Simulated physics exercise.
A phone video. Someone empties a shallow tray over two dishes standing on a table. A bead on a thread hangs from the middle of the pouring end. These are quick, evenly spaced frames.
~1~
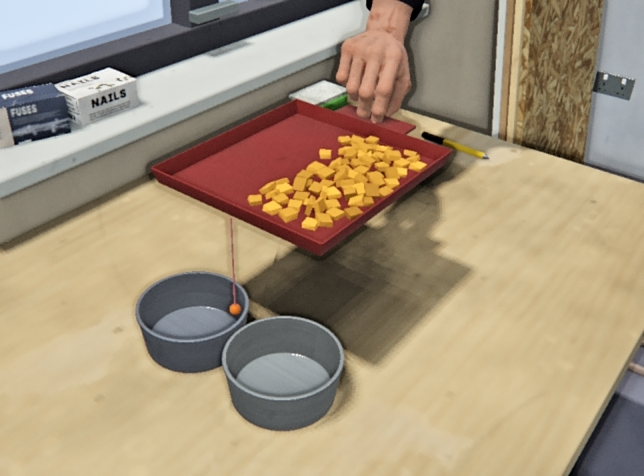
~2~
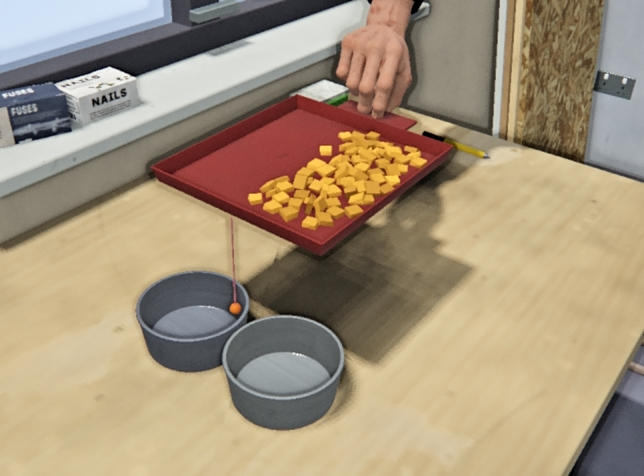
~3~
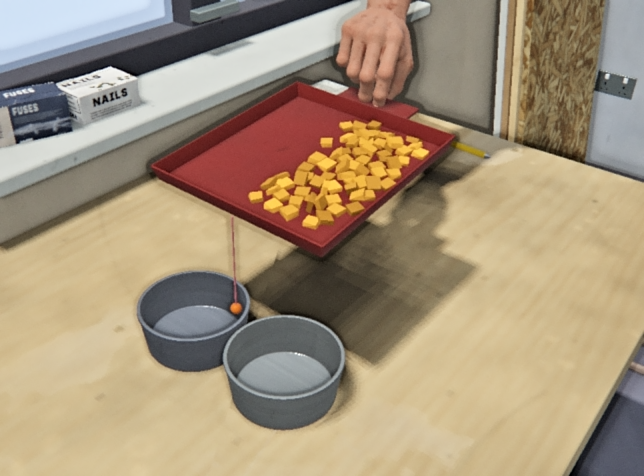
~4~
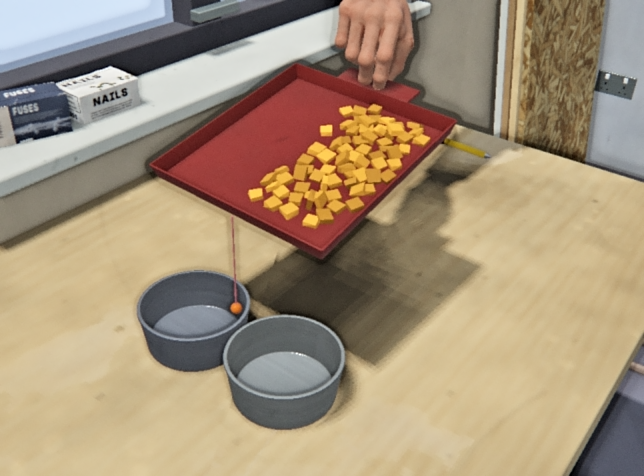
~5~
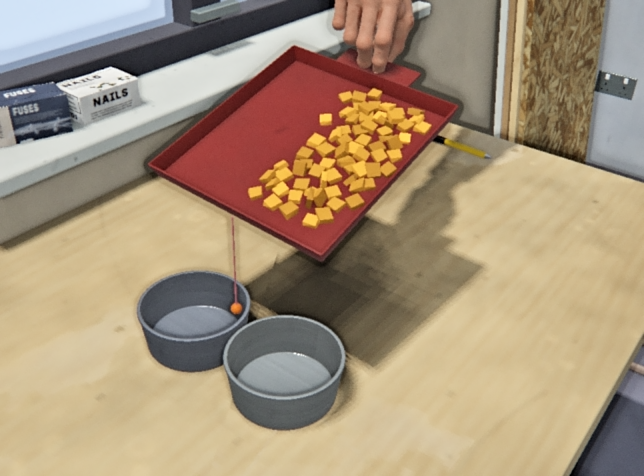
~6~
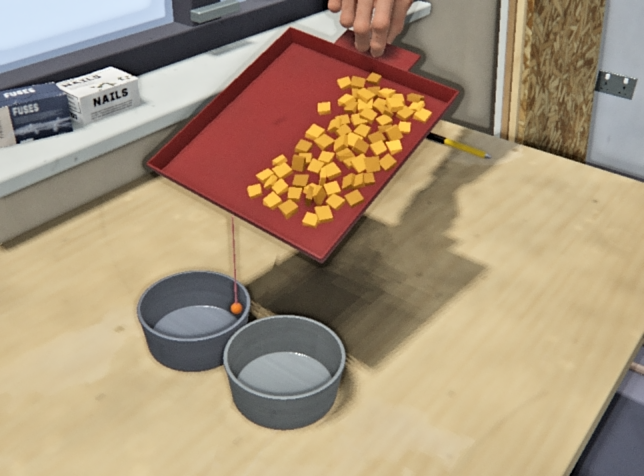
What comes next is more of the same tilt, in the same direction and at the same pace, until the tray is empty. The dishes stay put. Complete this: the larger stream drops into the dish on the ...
... right.
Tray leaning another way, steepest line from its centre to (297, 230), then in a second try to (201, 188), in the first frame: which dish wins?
Results - the dish on the right side first, the dish on the left side second.
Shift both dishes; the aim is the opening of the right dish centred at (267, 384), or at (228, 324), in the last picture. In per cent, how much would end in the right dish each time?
In order: 80 percent and 20 percent.
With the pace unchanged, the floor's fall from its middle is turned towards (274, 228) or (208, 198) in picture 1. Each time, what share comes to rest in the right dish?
First case around 80 per cent, second case 0 per cent.
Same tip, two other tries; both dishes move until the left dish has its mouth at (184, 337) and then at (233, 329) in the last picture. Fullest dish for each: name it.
First try: The rightmost dish; second try: The rightmost dish.
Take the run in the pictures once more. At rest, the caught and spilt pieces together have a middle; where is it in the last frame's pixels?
I'd put the middle somewhere around (280, 403).
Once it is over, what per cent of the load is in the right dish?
Roughly 70 %.
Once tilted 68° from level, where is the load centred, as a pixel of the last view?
Look close to (299, 218) in the last picture.
Just after the last frame, tray tipped steeply; almost all on the tray; about a tenth in the air.
A moment on, tray tipped past a quarter turn; about a tenth on the tray; roughly half in the right dish; roughly a quarter outside both; roughly a quarter in the air.
Further on, tray tipped past a quarter turn; roughly two thirds in the right dish; roughly a third outside both.
When it is over, tray tipped past a quarter turn; roughly two thirds in the right dish; not one in the left dish; roughly a third outside both.
